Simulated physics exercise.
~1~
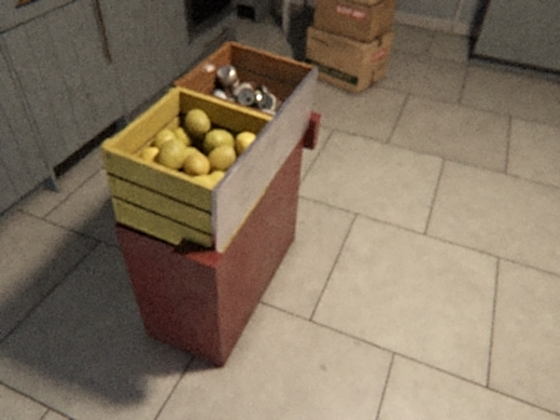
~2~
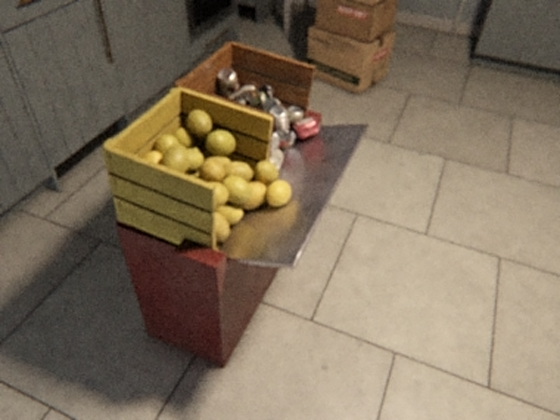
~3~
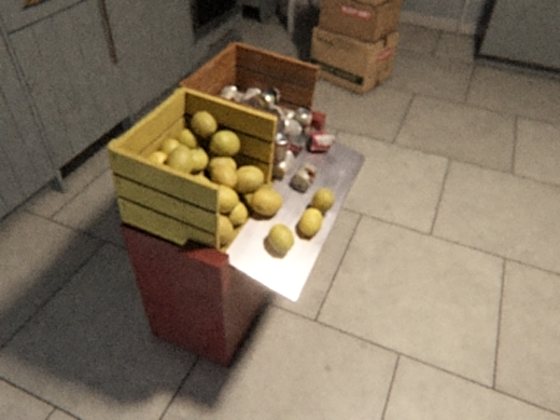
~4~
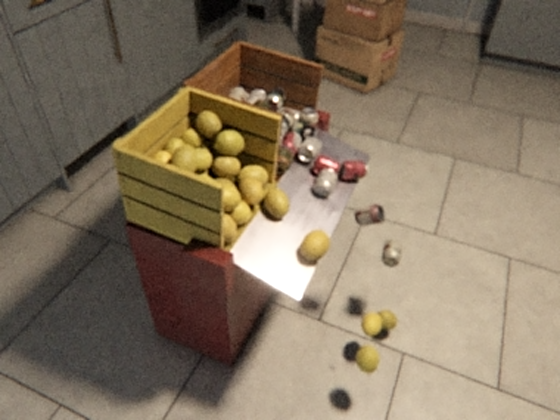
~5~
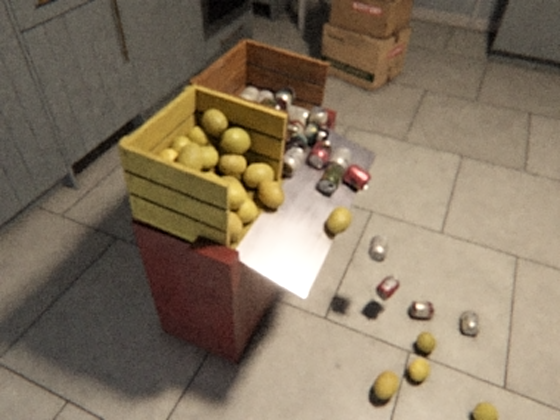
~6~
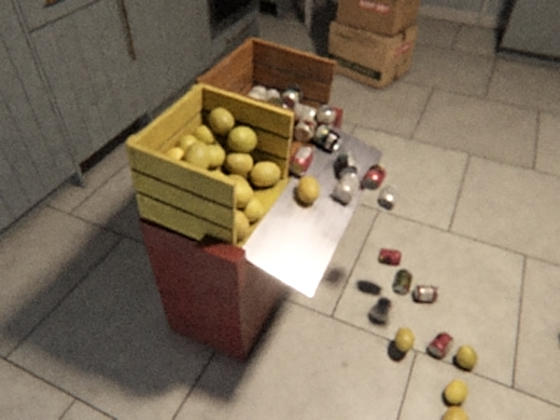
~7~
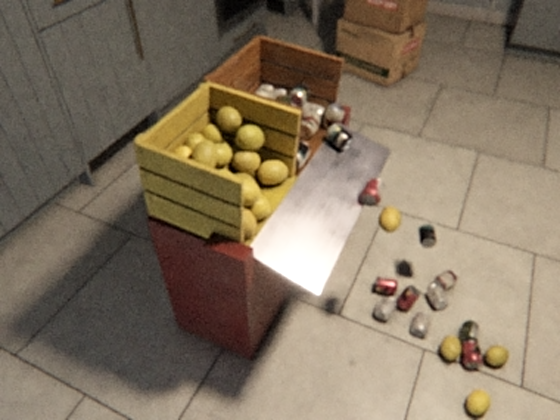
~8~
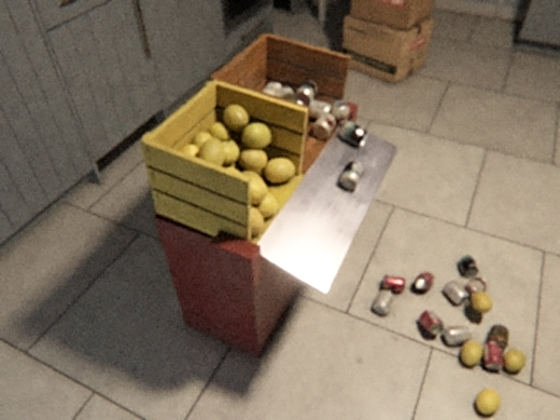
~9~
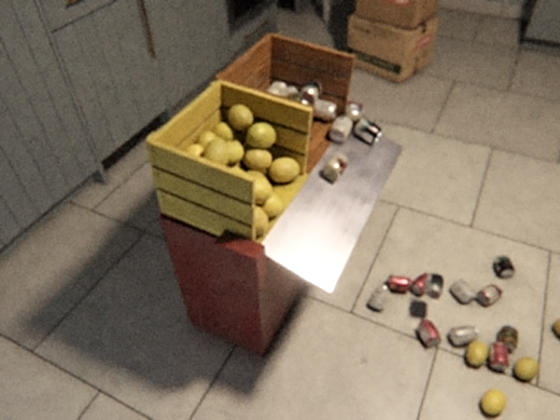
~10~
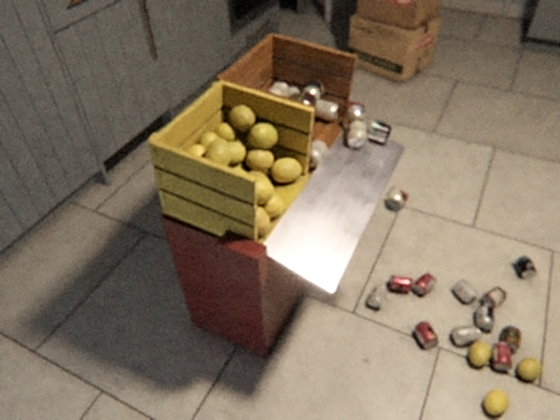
In this clip, a flap on the side of a yellow bin of lemons and a wooden bin of cans swings open, and some of both roll down it onto the tiled floor, where they end up scattered at right while many remain in the bins.
